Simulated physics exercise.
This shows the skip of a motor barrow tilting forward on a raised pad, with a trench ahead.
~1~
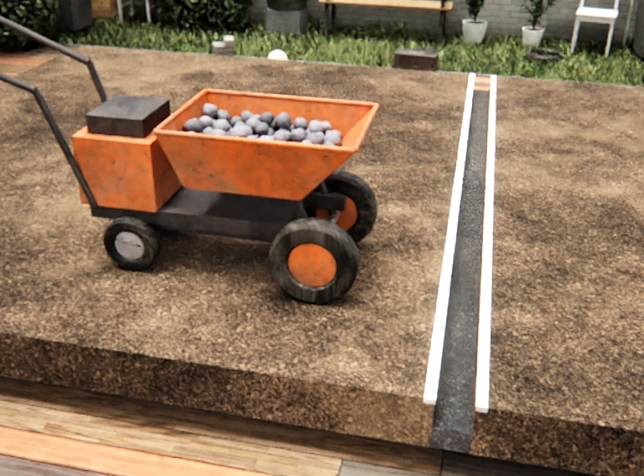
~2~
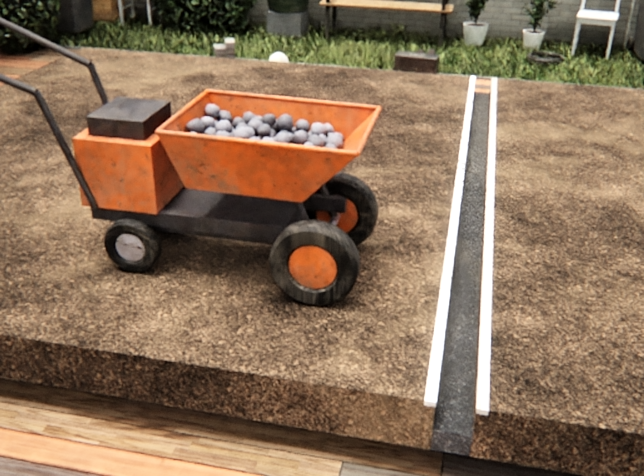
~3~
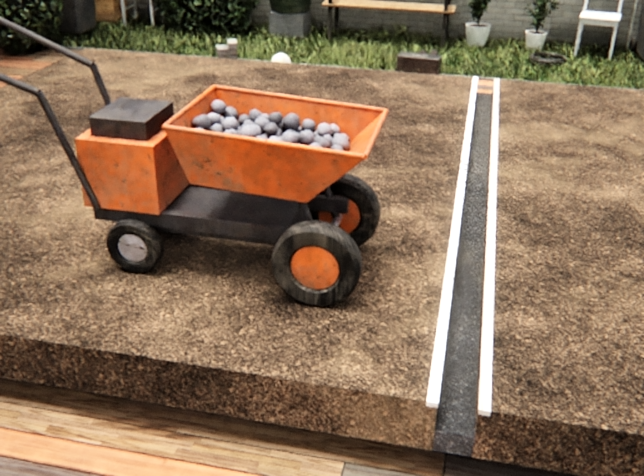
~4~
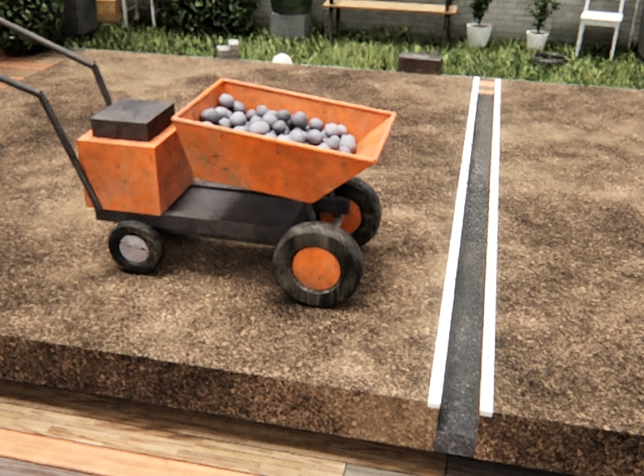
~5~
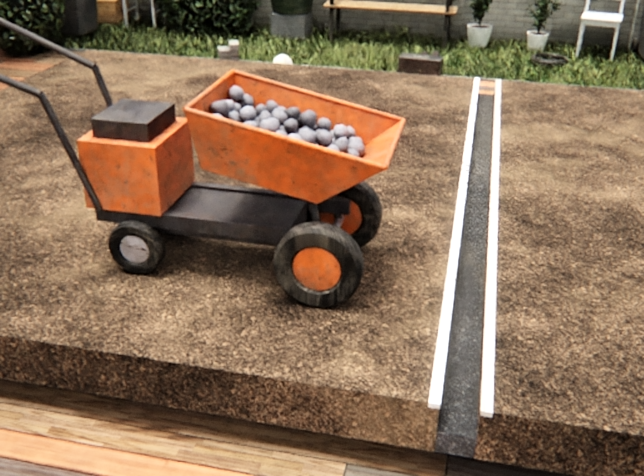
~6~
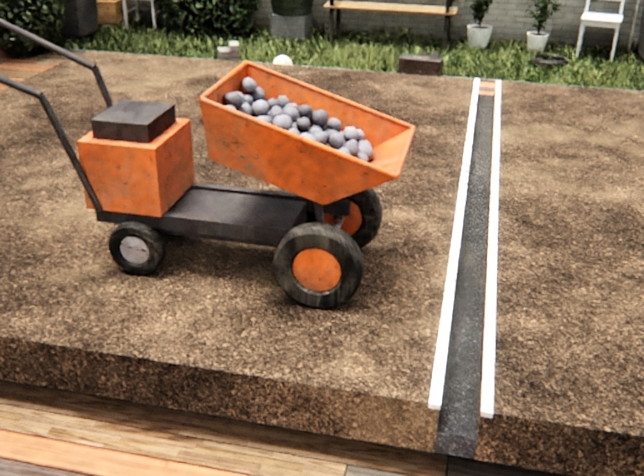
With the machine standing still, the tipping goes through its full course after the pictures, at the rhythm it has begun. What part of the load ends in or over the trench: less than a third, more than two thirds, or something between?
The trench receives a third up to two thirds of the load.
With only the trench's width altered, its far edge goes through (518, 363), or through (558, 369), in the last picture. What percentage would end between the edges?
You'd get 80 % in the first case and 100 % in the second.
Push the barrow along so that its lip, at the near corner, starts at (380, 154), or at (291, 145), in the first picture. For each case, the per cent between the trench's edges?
Estimates: 20 %, 40 %.
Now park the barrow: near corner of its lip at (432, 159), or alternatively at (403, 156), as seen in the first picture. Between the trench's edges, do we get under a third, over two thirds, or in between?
At the first stop the answer is below one third, and at the second it is under a third.
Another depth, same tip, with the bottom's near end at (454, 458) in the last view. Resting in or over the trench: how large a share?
Estimate: Approx. 60 %.
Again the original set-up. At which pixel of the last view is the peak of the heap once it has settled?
Around (489, 292).
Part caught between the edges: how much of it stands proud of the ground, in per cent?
My best guess is some 30 per cent.
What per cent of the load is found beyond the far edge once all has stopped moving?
I'd estimate about 45 per cent of the load.
Shortly afterwards, skip tipped steeply; the whole lot in the skip.
Next, skip tipped right over; near half in the skip; near a quarter in or heaped over the trench; near a quarter beyond it; only a few falling.
Some moments later, skip tipped right over; a little in the skip; only a few short of the trench; near half in or heaped over the trench; near half beyond it.
In the end, skip tipped right over; a little in the skip; only a few short of the trench; near half in or heaped over the trench; near half beyond it.
